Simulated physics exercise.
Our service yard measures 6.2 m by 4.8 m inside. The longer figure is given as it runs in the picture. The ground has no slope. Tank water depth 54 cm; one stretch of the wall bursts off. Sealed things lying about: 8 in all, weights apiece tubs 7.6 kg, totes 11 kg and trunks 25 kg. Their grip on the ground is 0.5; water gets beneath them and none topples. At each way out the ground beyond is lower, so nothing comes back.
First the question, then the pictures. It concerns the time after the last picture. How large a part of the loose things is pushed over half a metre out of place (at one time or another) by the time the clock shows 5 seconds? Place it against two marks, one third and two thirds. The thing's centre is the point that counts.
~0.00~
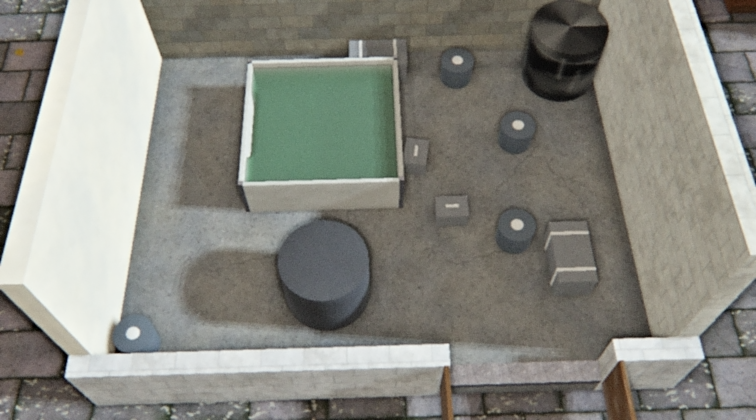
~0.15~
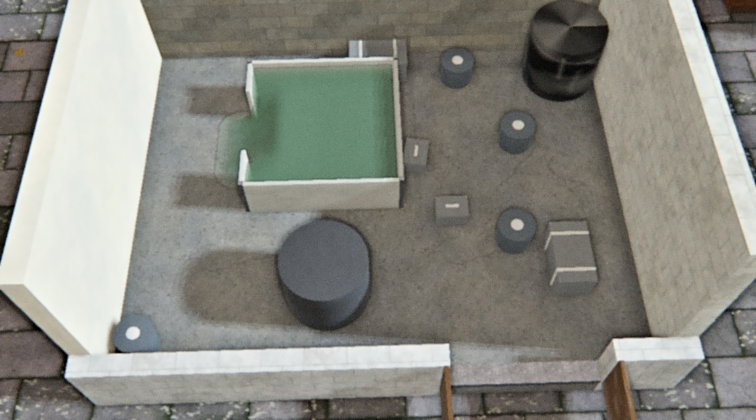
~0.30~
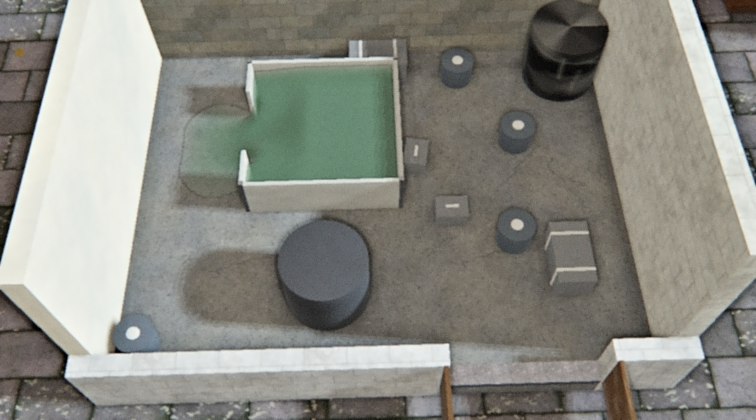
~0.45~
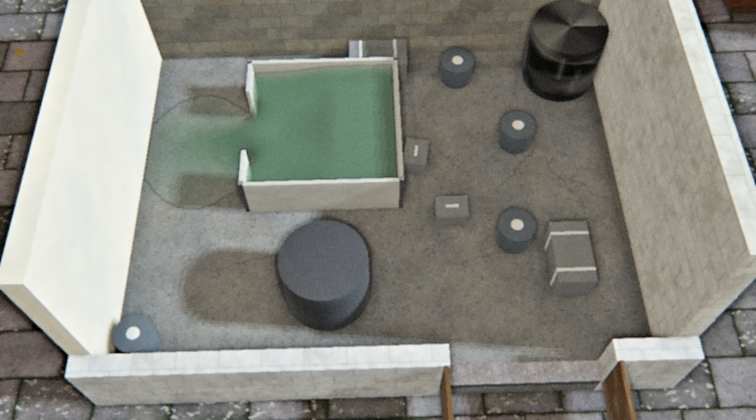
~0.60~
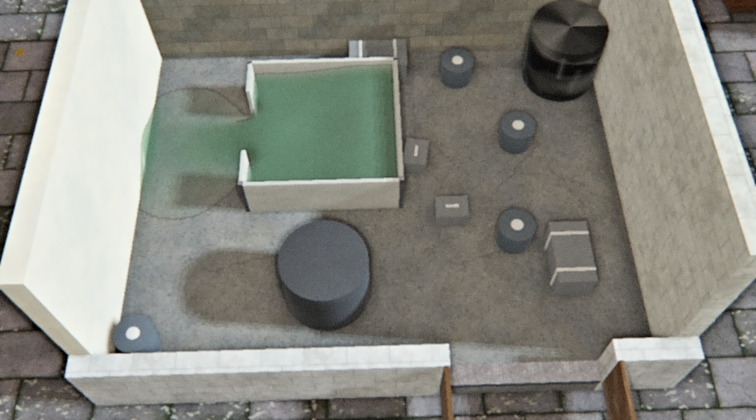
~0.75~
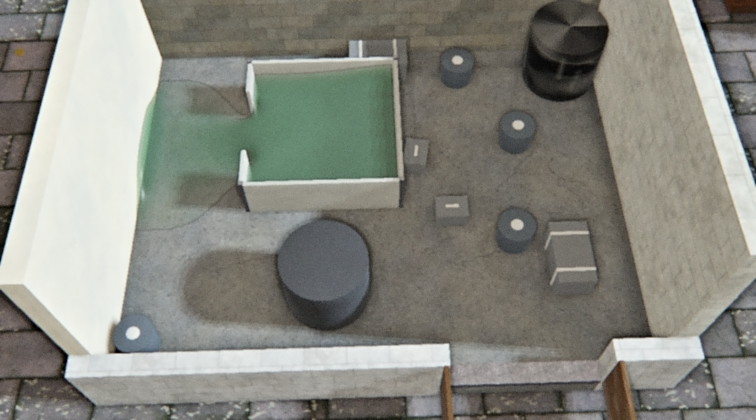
It is a third up to two thirds.
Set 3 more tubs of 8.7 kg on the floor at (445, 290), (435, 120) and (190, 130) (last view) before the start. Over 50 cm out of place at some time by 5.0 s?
Answers in order are does not cross, does not cross and crosses the line.
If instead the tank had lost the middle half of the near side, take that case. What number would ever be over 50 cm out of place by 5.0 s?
The answer would then be 3.
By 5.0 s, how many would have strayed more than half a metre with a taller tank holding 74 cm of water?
I count 4 of them in that case.
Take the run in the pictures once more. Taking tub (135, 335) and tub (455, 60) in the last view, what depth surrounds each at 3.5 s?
First about 11 cm, second about 3 cm.
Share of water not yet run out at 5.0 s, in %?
Roughly 100 percent.
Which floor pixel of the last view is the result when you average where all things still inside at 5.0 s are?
Somewhere near (471, 184).
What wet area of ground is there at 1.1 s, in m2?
About 7.0 m2 is covered.
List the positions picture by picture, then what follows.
A tub at (517, 225), on the bottom; a tote at (452, 206), on the bottom; 3.6 m2 under water; 0 of 8 have shifted, in the first frame.
A tub at (517, 225), on the bottom; a tote at (452, 206), on the bottom; water covers 4.1 m2; 0 of 8 have shifted, in the second frame.
A tub at (517, 225) rests on the ground; a tote at (452, 206) rests on the ground; 4.7 m2 under water; 0 of 8 have shifted, in the third frame.
A tub at (517, 225) rests on the ground; a tote at (452, 206) rests on the ground; 5.6 m2 under water; 0 of 8 have shifted, in the fourth frame.
A tub at (517, 225) rests on the ground; a tote at (452, 206) rests on the ground; water covers 6.0 m2; 0 of 8 have shifted, in the fifth frame.
A tub at (517, 225), on the bottom; a tote at (452, 206), on the bottom; water covers 6.2 m2; 0 of 8 have shifted, in the sixth frame.
After 1.1 s 0 of 8 are over 50 cm from their spots; 0 afloat.
After 2.2 s 0 of 8 are over 50 cm from their spots; 1 afloat.
After 3.5 s 2 of 8 are over 50 cm from their spots; 1 afloat.
After 5.0 s 3 of 8 are over 50 cm from their spots, and 3 have been at some point; 2 afloat.
